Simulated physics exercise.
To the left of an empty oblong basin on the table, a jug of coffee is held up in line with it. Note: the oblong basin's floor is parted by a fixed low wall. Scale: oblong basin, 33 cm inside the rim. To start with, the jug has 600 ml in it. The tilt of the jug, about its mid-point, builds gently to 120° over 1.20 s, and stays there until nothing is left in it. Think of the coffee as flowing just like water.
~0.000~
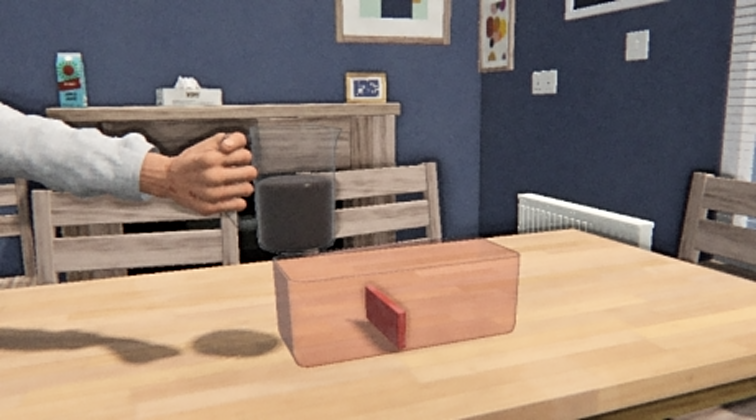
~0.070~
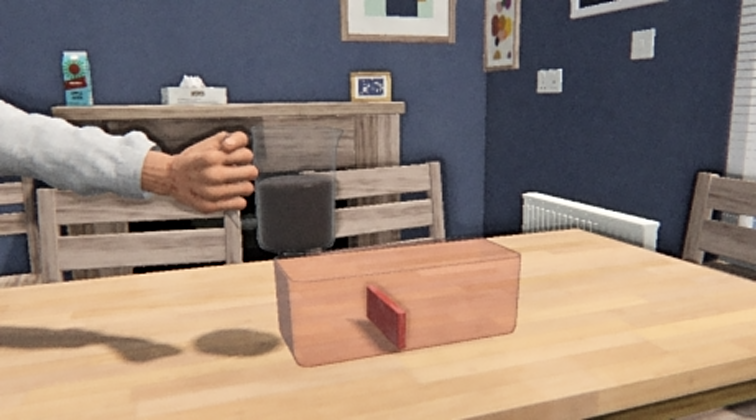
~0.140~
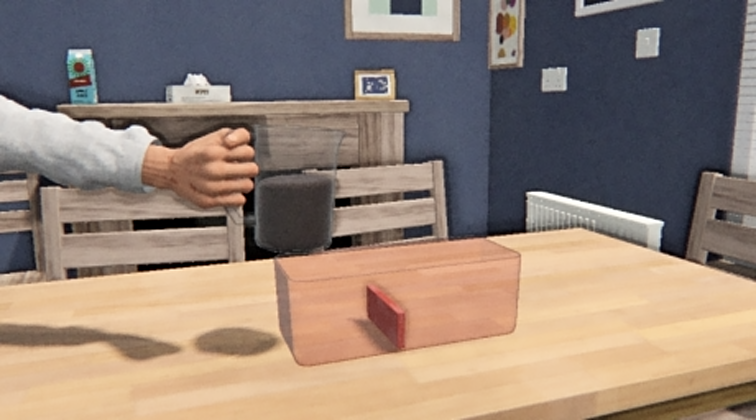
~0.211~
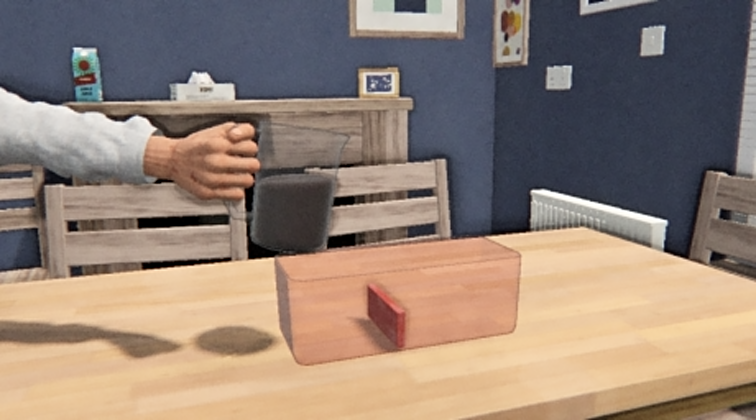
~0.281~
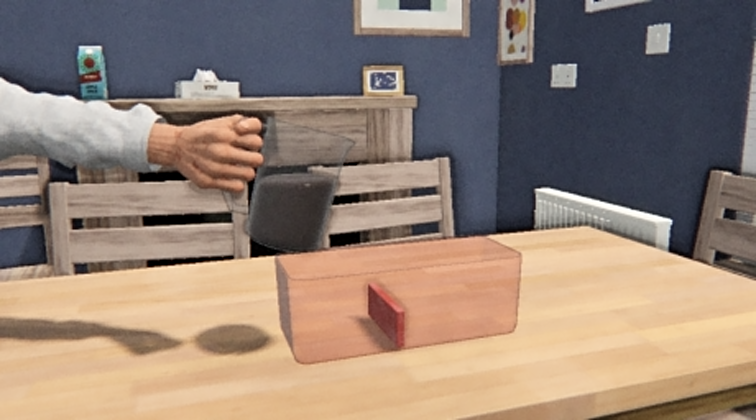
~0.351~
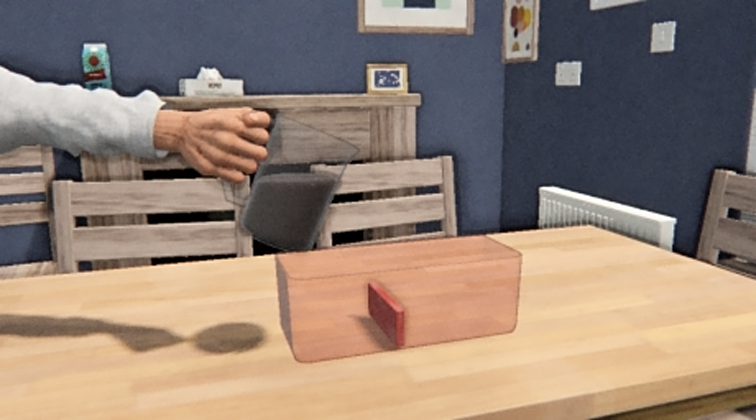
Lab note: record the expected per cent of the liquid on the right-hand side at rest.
Expected right-hand share: 52 per cent.
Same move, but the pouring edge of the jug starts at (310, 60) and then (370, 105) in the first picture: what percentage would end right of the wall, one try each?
Around 35 per cent first, around 95 per cent next.
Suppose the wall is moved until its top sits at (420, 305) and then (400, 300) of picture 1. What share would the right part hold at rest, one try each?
In order, 5 and 15 per cent.
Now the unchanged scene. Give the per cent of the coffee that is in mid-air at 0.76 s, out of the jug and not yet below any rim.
Around 8 in a hundred.
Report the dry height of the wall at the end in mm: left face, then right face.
I'd say some 34 mm on the left and some 36 mm on the right.
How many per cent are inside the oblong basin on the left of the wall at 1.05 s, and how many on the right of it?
About 22 left, about 48 right.
After 0.76 s the tilt is 84° and 91 per cent is still to pour, 0 is left of the wall and 1 right of it.
After 1.05 s the tilt is 116° and 22 per cent is still to pour, 22 is left of the wall and 47 right of it.
After 1.36 s the tilt is 120° and 0 per cent is still to pour, 47 is left of the wall and 52 right of it.
After 1.70 s the tilt is 120° and 0 per cent is still to pour, 47 is left of the wall and 53 right of it.
In the end 47 per cent lies left of the wall, 52 right of it and 1 outside.
